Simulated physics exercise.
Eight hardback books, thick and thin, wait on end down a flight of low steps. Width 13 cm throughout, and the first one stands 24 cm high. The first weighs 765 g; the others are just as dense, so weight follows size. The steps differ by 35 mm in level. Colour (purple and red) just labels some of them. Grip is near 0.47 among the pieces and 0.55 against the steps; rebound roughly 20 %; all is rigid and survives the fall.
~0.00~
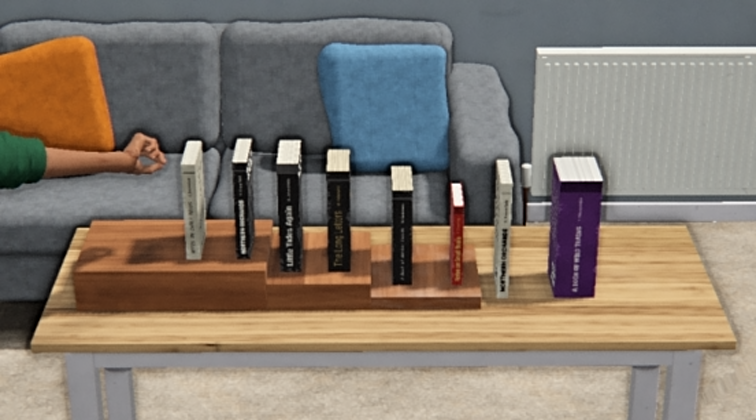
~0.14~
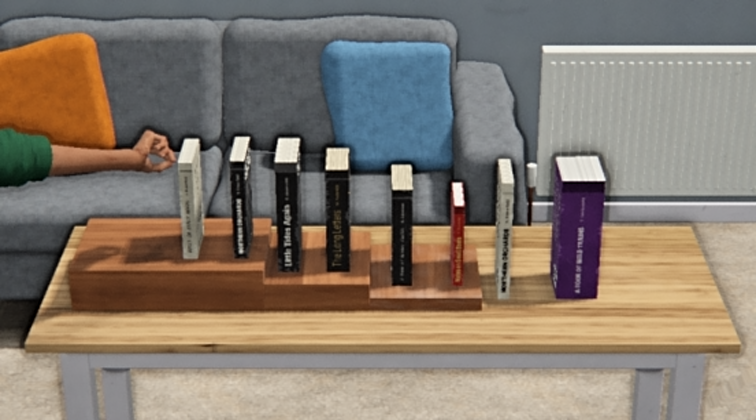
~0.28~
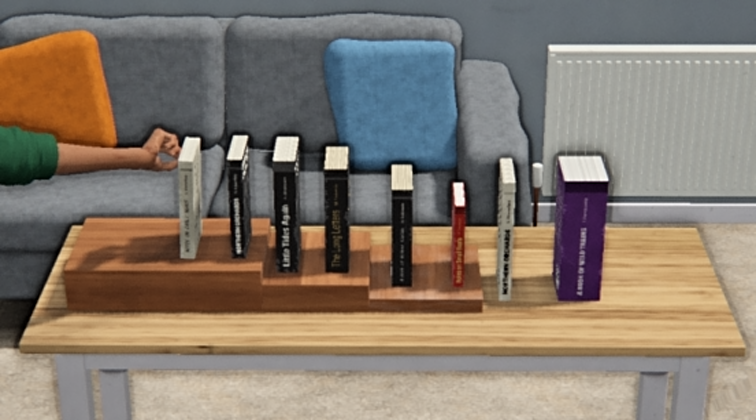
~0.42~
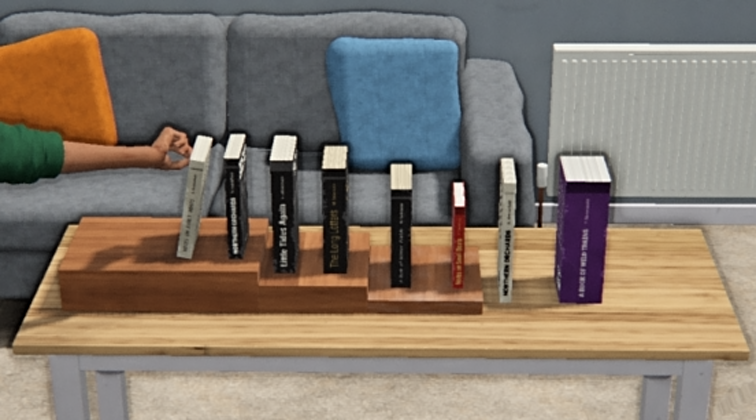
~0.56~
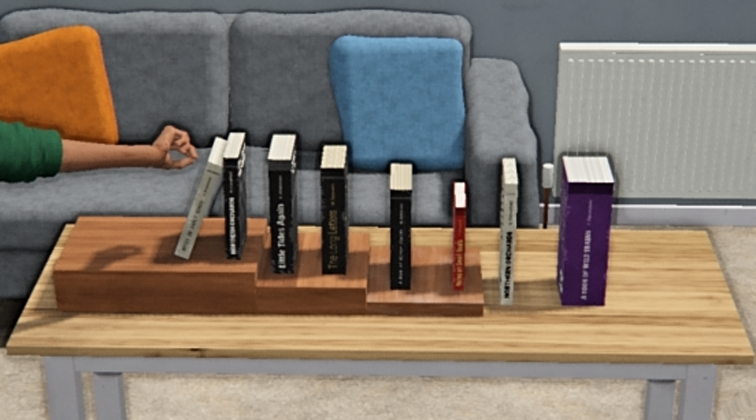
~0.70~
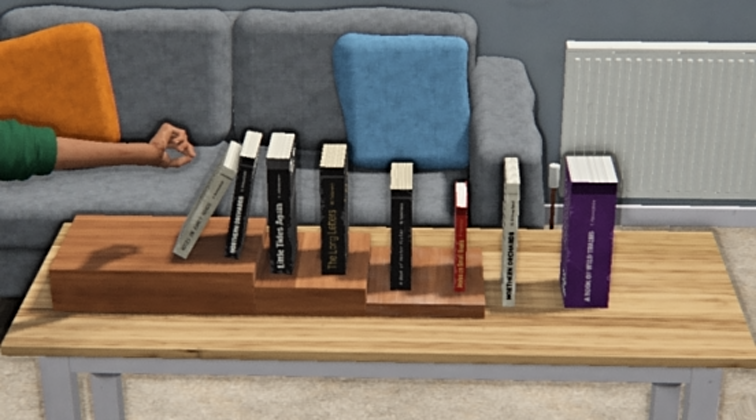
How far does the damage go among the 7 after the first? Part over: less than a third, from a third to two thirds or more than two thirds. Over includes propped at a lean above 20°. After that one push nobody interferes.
Ending over: More than two thirds.
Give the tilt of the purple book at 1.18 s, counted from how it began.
About 0°.
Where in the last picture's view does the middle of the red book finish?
Near (509, 267).
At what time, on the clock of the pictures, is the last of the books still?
Near 2.0 s.
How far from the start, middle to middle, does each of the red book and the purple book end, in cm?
About: Red 10, purple 20.
After 1.18 s, 3 of the 7 other books over.
After 1.54 s, 6 of the 7 other books over; red book leaning 58°; purple book leaning 14°.
At rest (2.2 s), 7 of the 7 other books over; purple book lying flat; red book lying flat. That is 100 per cent. Not one is left standing. As the last picture would show them, middles, purple book near (679, 276), red book near (509, 267).
